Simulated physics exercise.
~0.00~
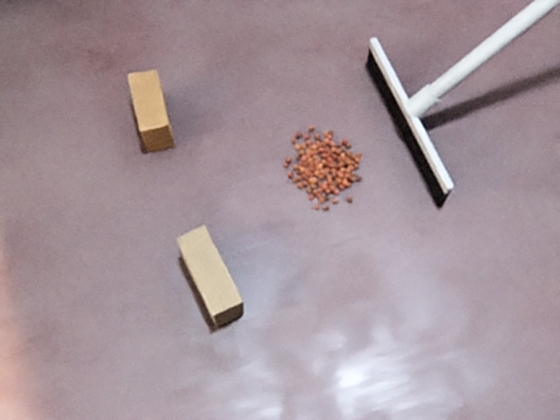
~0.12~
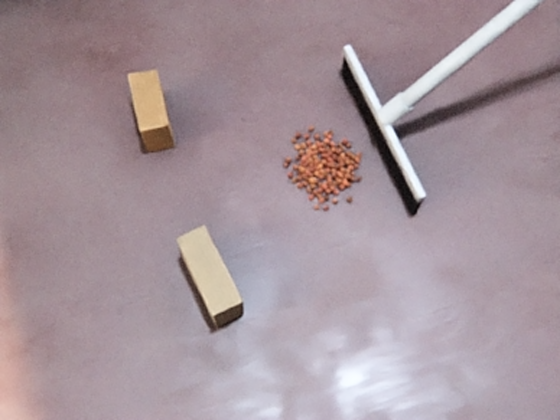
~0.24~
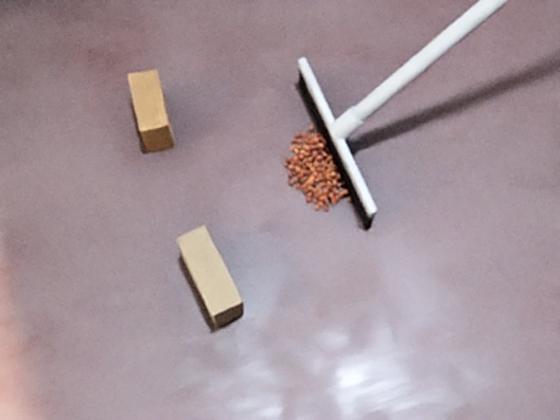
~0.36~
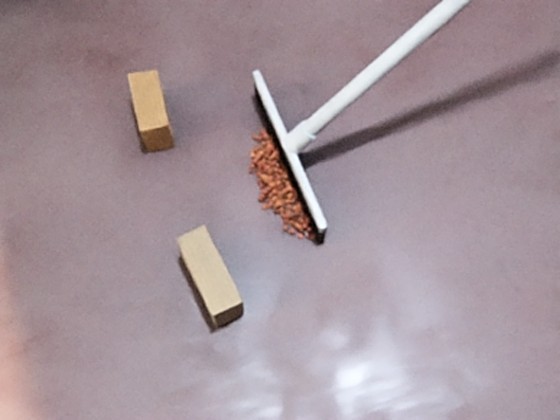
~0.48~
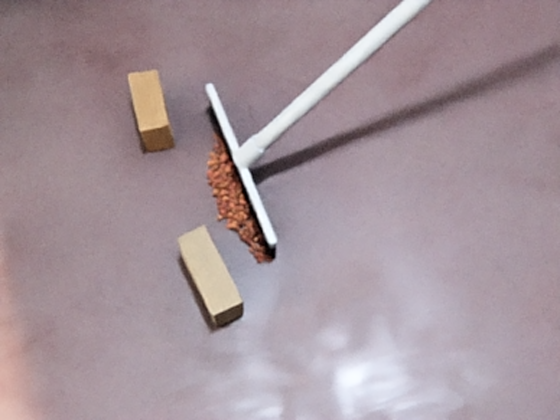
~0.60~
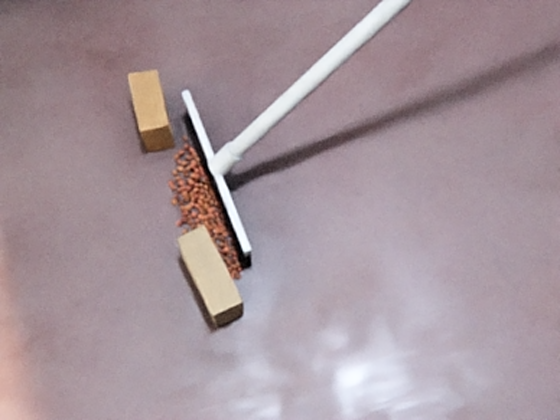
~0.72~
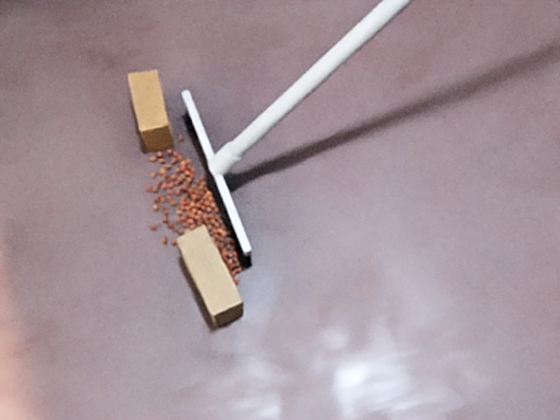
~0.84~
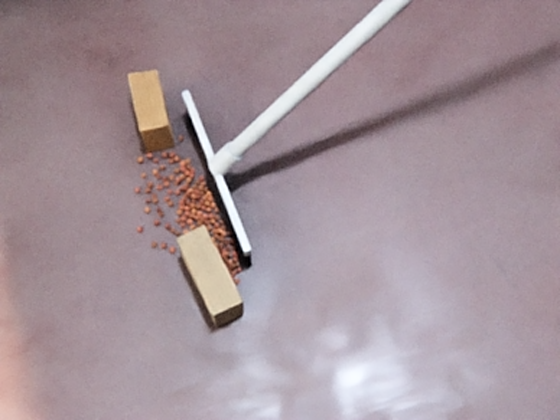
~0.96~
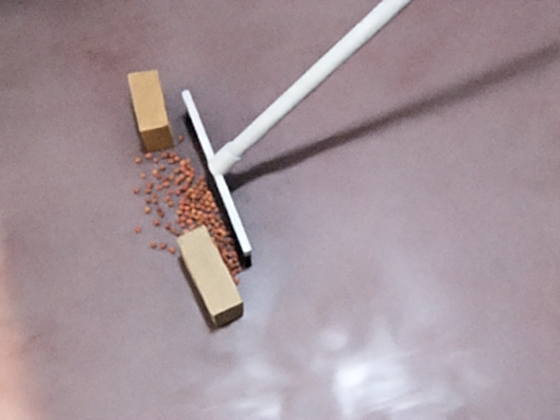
A white-handled squeegee with a dark-edged blade stands at the upper right of a dull purplish floor, seen from above, beside a loose pile of small orange-brown pellets. To the left sit two wooden blocks, a tan one higher up and a paler one below, with a gap between them. The squeegee slides left, reaches the pile and pushes it along, squeezing it into a long band against the blade. It stops just short of the blocks, and some pellets spill on into the gap and scatter a little. Finally everything rests, with many pellets still bunched between blade and blocks.
